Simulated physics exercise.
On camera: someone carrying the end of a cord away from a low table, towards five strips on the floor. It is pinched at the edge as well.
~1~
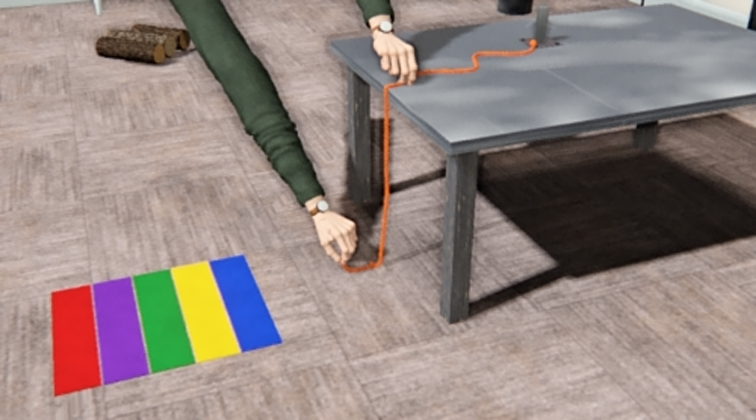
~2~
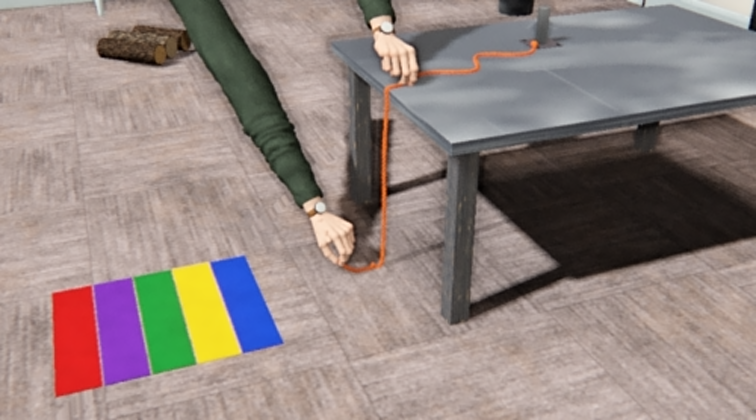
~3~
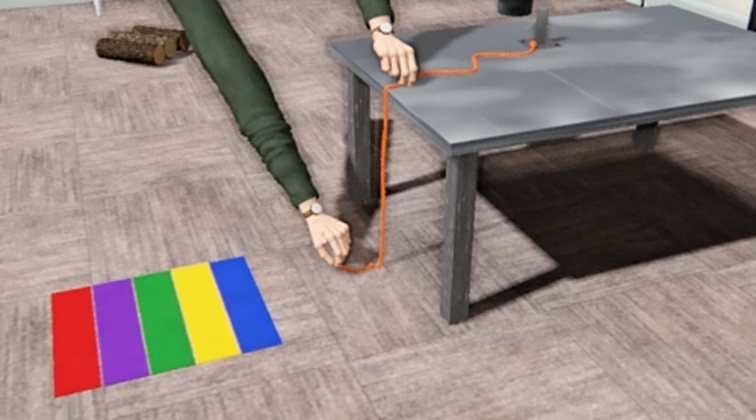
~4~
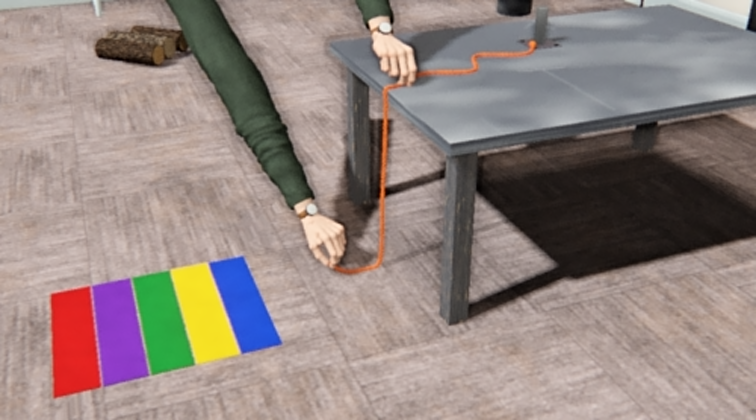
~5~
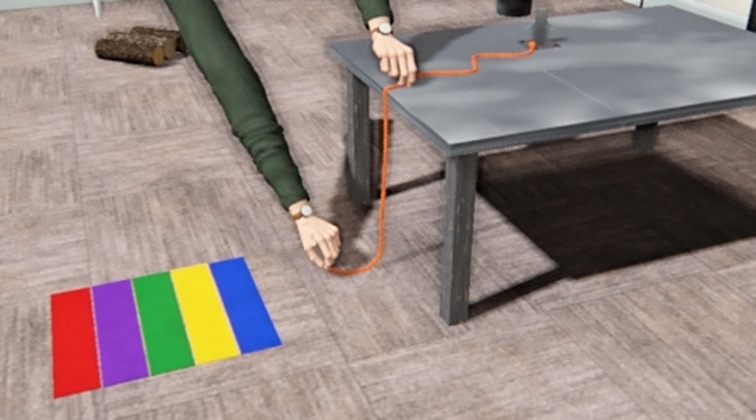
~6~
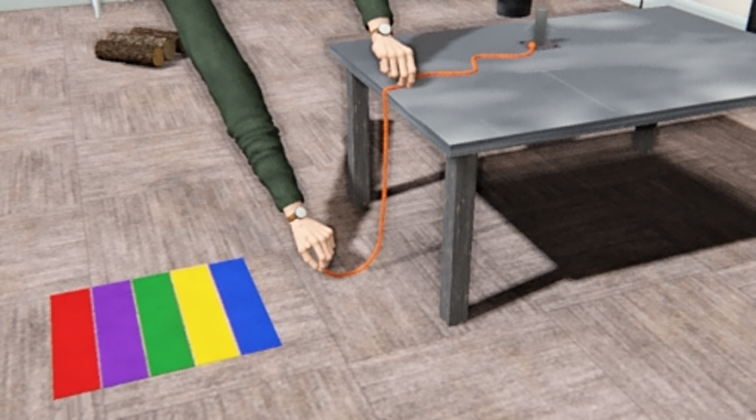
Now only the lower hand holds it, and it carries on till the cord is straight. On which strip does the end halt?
The end stops over the green strip.
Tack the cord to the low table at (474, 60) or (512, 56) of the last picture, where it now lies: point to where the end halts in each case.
The places are (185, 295) and (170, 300).
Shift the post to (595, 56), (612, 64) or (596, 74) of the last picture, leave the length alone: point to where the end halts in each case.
Near (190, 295), (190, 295) and (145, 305).
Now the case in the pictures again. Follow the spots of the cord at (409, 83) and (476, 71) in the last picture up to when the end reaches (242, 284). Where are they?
At (381, 102), then (442, 72).
A little later, end near (243, 284); over blue.
Next, end near (189, 295); over yellow.
When it is tight, end near (157, 301); over green. It gets as far as the green strip.
